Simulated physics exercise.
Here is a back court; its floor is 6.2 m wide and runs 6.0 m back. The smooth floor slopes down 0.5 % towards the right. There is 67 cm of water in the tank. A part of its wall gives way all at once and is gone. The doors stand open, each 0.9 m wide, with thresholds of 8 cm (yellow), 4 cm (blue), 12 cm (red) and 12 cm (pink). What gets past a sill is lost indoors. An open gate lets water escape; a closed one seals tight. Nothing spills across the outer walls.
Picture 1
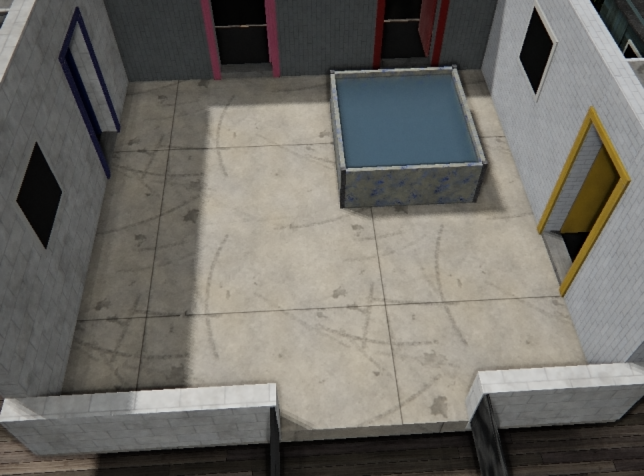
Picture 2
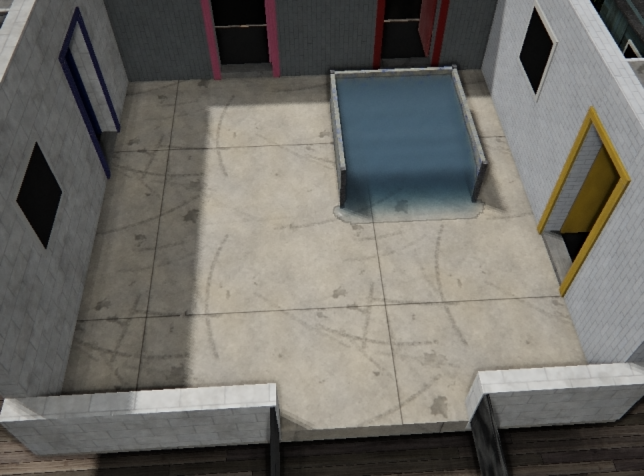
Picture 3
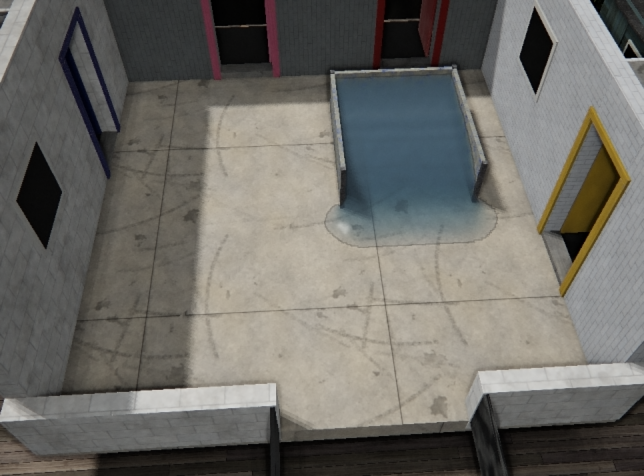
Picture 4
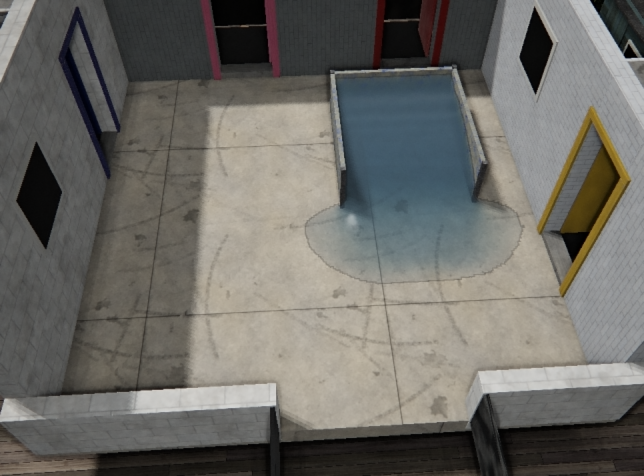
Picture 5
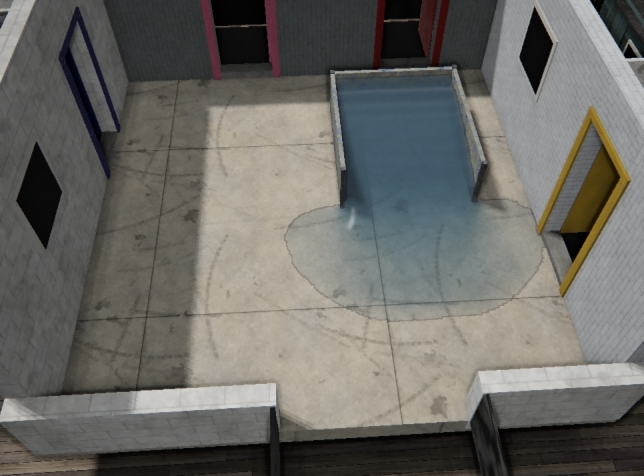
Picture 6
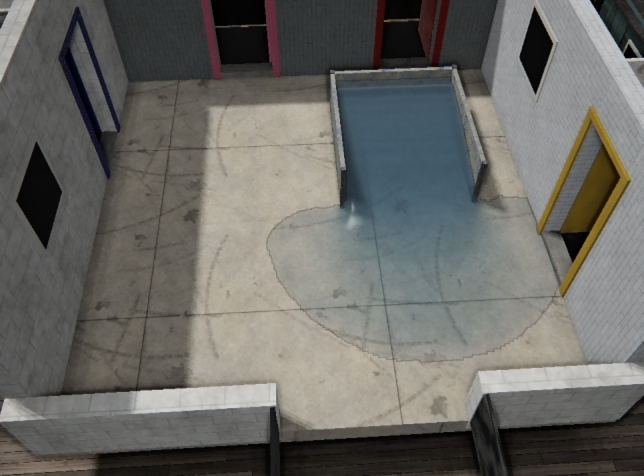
In a walled court with a pale, marked floor and open blue, pink, red and yellow doorways, a raised tank of water stands still at the back right. Its front wall vanishes, and water pours out through the gap, spreading forward in a rounded sheet that widens across the floor to the yellow doorway.
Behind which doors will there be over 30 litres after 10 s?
Door by door: At the yellow door it passes the limit; at the blue door it keeps below the limit; at the red door it does not reach the limit; at the pink door it stays under the limit.
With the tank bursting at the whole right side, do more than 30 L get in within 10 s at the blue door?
Against that limit: Blue past it.
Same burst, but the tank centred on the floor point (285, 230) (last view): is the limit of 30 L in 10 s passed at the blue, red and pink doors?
Against that limit: Blue below, red under, pink below.
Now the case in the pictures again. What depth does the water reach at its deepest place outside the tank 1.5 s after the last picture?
Roughly 40 cm.
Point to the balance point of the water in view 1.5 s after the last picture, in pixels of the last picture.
Around (423, 246).
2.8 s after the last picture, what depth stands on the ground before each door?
In cm: Yellow 17, blue 0, red 0, pink 0.
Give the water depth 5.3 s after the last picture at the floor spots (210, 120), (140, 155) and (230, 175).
Roughly 0, 2 and 0 cm, in turn.
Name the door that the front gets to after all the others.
It is the pink one.
Then, 0.7 s after the last picture water covers 35 % of the floor and is deepest (40 cm) near (597, 392); yellow door 13 cm at the sill, 1 L in, blue door not reached, red door not reached, pink door not reached.
Then, 1.5 s after the last picture water covers 40 % of the floor and is deepest (40 cm) near (566, 394); yellow door 12 cm at the sill, 14 L in, blue door not reached, red door not reached, pink door not reached.
Then, 2.8 s after the last picture water covers 40 % of the floor and is deepest (20 cm) near (469, 316); yellow door 17 cm at the sill, 36 L in, blue door not reached, red door not reached, pink door not reached.
Then, 5.3 s after the last picture water covers 65 % of the floor and is deepest (14 cm) near (56, 423); yellow door 9 cm at the sill, 77 L in, blue door 1 cm at the sill, 0 L in, red door not reached, pink door not reached.
Then, 9.3 s after the last picture water covers 95 % of the floor and is deepest (8 cm) near (276, 86); yellow door 5 cm at the sill, 79 L in, blue door 2 cm at the sill, 0 L in, red door 4 cm at the sill, 0 L in, pink door 5 cm at the sill, 0 L in.
